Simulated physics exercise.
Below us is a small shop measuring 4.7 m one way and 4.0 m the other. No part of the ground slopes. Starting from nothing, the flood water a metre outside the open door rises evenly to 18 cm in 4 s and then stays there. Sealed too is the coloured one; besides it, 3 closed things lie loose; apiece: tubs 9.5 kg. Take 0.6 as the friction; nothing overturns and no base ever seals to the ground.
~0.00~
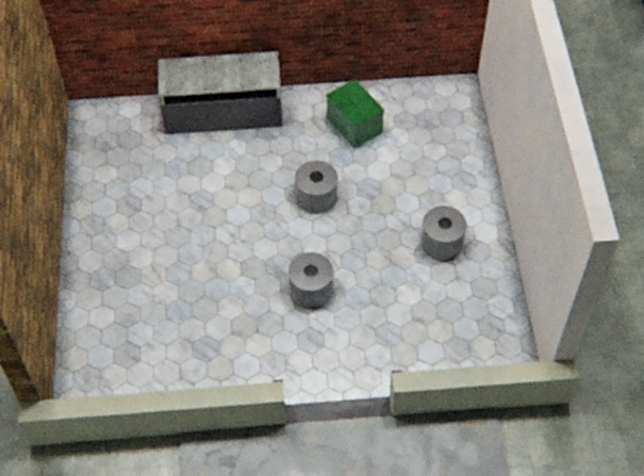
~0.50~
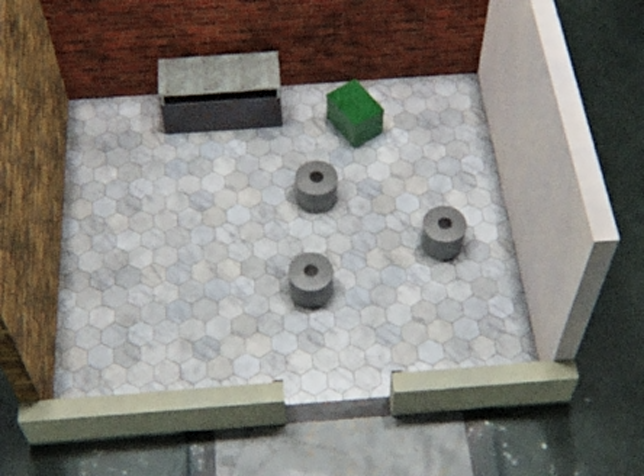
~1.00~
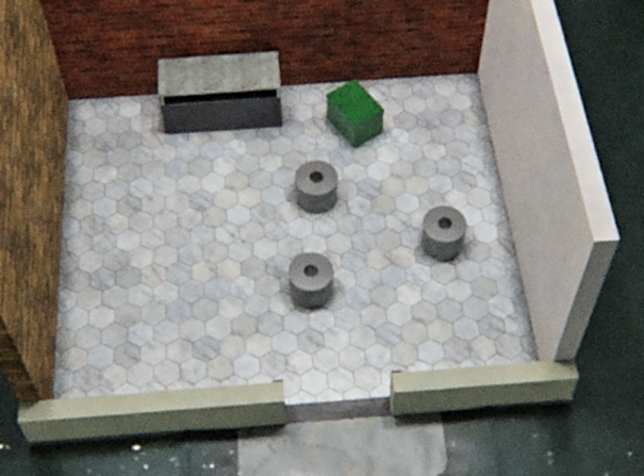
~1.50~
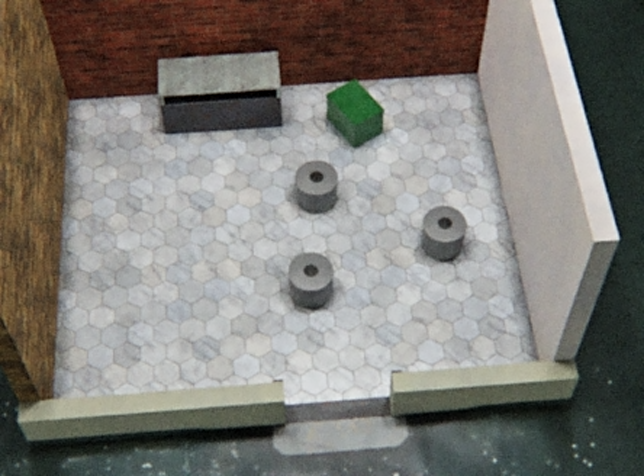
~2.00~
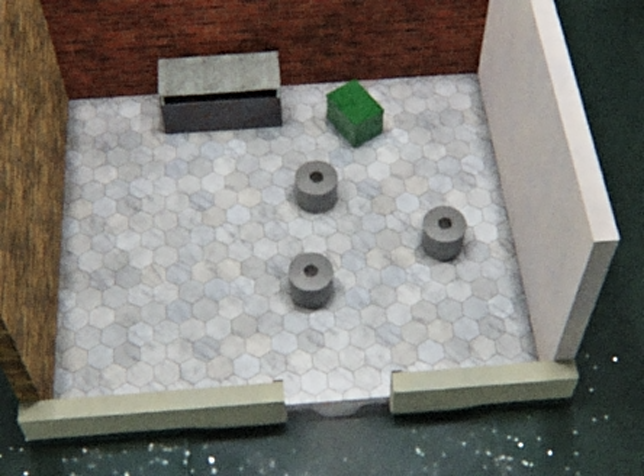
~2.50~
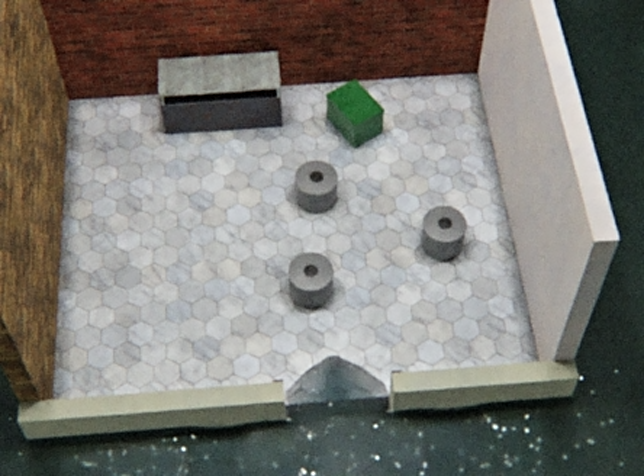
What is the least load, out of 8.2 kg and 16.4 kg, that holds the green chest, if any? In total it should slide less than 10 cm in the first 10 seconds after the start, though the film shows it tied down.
Only the bigger ballast works.
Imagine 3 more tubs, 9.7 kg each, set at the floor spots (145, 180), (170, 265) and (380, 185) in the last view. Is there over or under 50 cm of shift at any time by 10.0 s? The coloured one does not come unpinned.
In the order given, within the mark, then within the mark, and last beyond the mark.
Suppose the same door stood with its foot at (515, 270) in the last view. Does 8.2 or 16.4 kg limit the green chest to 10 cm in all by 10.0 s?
Okay, so the light mass does it.
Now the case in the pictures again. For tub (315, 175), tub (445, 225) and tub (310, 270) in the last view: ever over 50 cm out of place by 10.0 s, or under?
Reading the three in turn gives not surpassed, not surpassed and surpassed.
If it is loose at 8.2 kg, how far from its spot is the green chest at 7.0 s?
About 5 cm off its spot.
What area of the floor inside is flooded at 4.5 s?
About 5.5 m2.
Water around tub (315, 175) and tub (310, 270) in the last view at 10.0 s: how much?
First about 5 cm, second about 5 cm.
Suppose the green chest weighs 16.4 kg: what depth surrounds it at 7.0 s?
Around 2 cm.
After 3.5 s the green chest would be 0 cm from its start with 8.2 kg and 0 cm from its start with 16.4 kg; 0 cm of water round it then.
After 4.5 s the green chest would be 0 cm from its start with 8.2 kg and 0 cm from its start with 16.4 kg; 0 cm of water round it then.
After 7.0 s the green chest would be 3 cm from its start with 8.2 kg and 0 cm from its start with 16.4 kg; 2 cm of water round it then.
After 10.0 s the green chest would be 26 cm from its start with 8.2 kg and 0 cm from its start with 16.4 kg; 5 cm of water round it then.
